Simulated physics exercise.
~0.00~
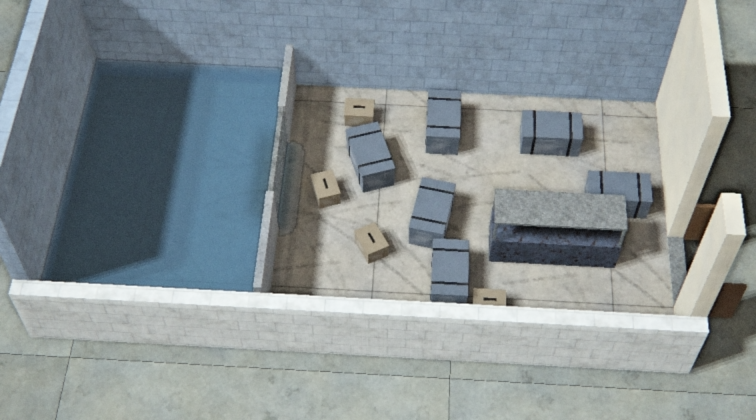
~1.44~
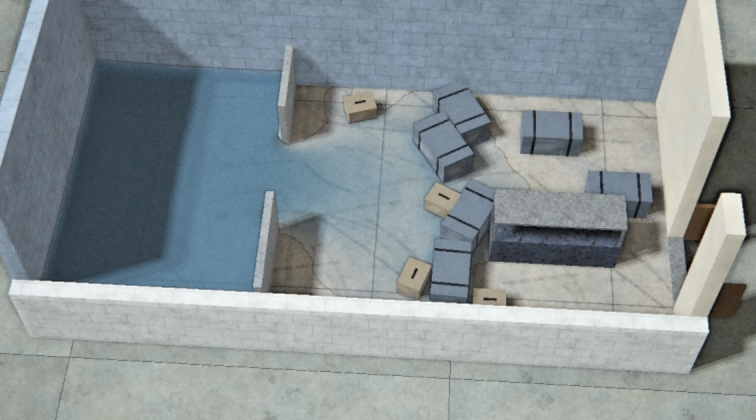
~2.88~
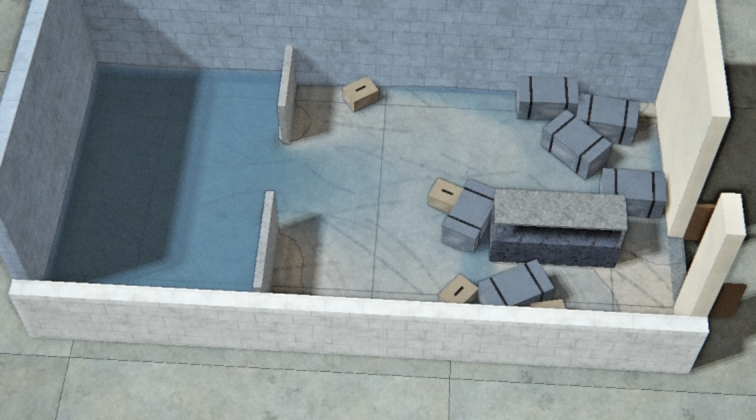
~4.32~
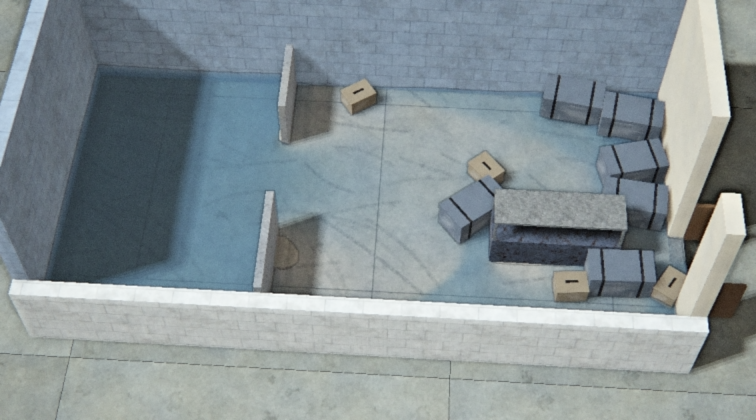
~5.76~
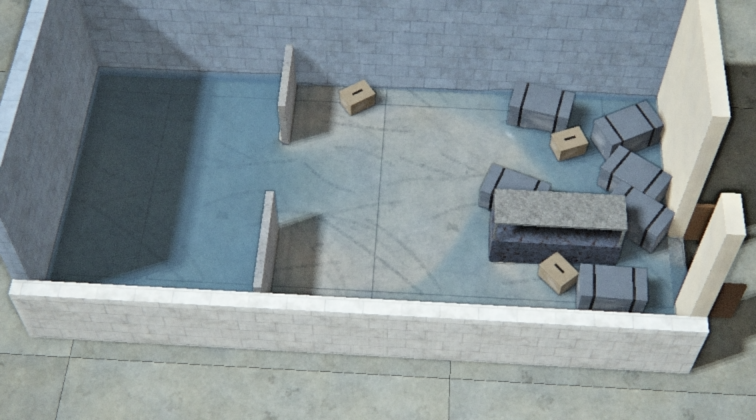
Blue water stands in the left of two adjoining pale-walled rooms, seen from high above, while grey trunks with dark bands and small tan boxes are scattered around a speckled grey counter in the dry right room. The partition's middle gives way, and water spreads through the gap, pushing the nearest trunks and boxes rightward. It soon covers the right room, sweeping several trunks toward the far wall and bunching them near the opening there. A tan box near that opening disappears from view. Finally, the remaining pieces shift and turn around the counter, still upright in shallow water.
